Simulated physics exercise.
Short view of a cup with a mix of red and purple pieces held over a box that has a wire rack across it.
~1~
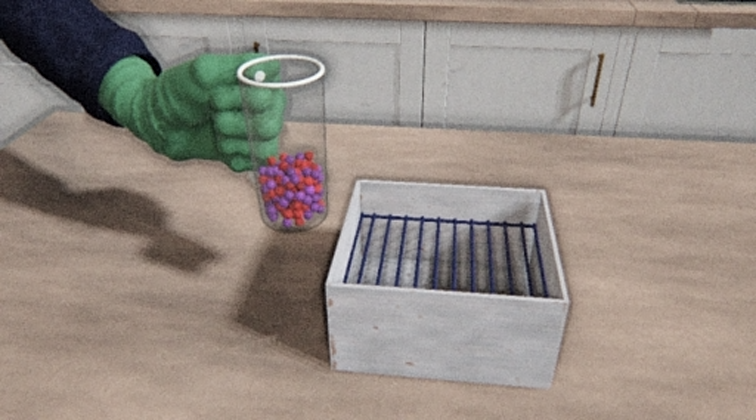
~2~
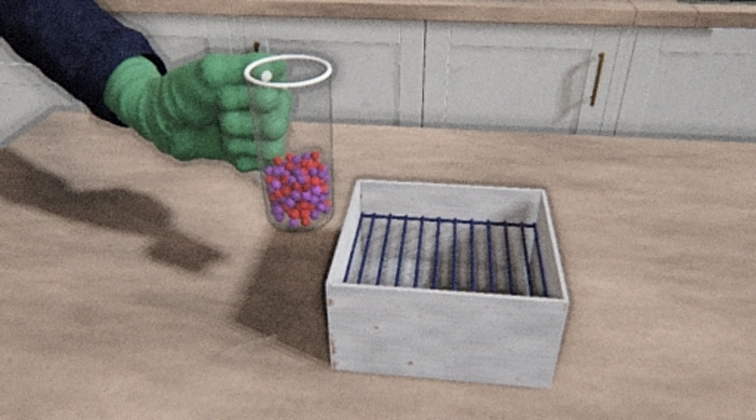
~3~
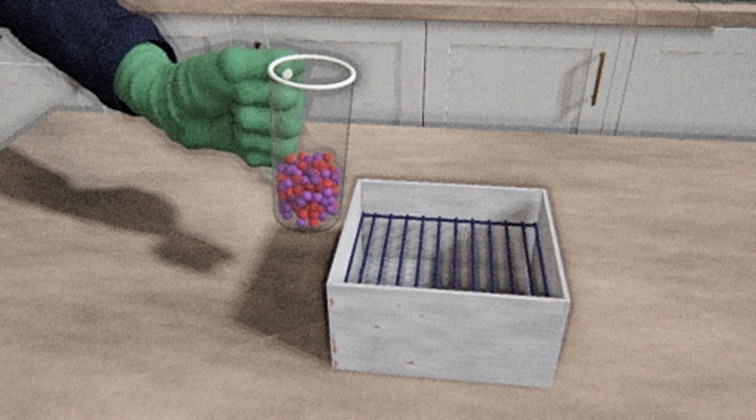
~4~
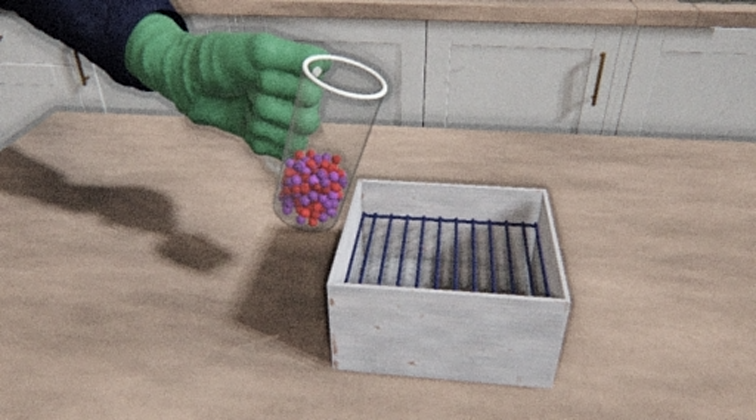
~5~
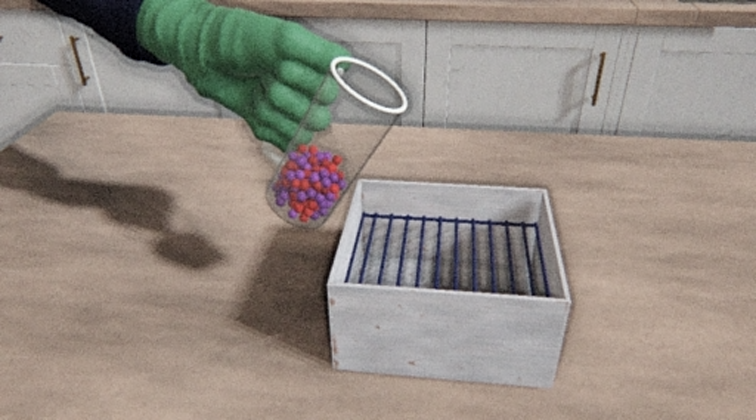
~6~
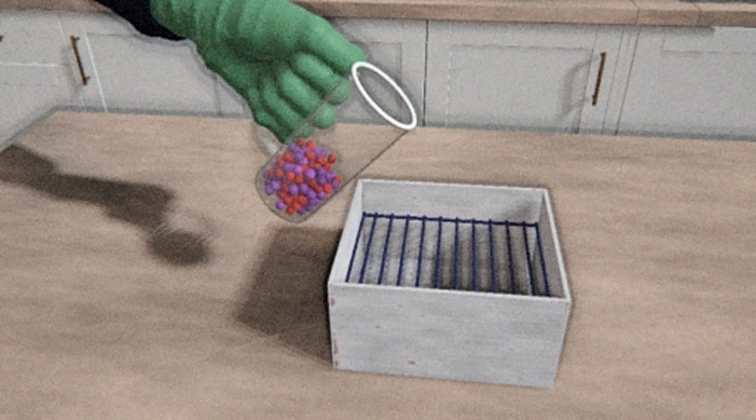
In this clip, a green-gloved hand holds a clear cup of small red and purple balls, moves it a short way right toward a pale box with a dark wire rack, and steadily tilts it rightward, the balls staying inside.
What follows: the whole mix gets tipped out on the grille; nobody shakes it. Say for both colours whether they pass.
Result: Red bits not retained, purple bits not retained.
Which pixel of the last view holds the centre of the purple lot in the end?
About (432, 311).
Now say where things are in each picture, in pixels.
The first frame shows cup (288, 147), upright; rack (510, 271), 12 wires across; red clay pellets (293, 181), narrower than the gaps; purple wooden balls (290, 190), narrower than the gaps.
The second frame shows cup (295, 147), upright; purple ones (296, 190).
The third frame shows cup (310, 147), tipped 6°; red ones (310, 181).
The fourth frame shows cup (324, 148), tipped 18°; purple ones (311, 189).
The fifth frame shows cup (331, 149), tipped 30°; red ones (314, 177).
The sixth frame shows cup (331, 148), tipped 43°; rack (512, 270); red ones (308, 172); purple ones (299, 178).
Then, 0.38 s later than the last frame, red ones, every one in the cup; purple ones, every one in the cup.
Then, 0.72 s later than the last frame, red ones, every one in the cup; purple ones, almost all in the cup, just a few on or over the wires.
Then, 1.01 s later than the last frame, red ones, roughly a third in the cup, roughly half on or over the wires, roughly a quarter under the rack; purple ones, roughly a third in the cup, roughly a third on or over the wires, roughly a quarter under the rack.
When it is over, red ones, every one under the rack; purple ones, every one under the rack.
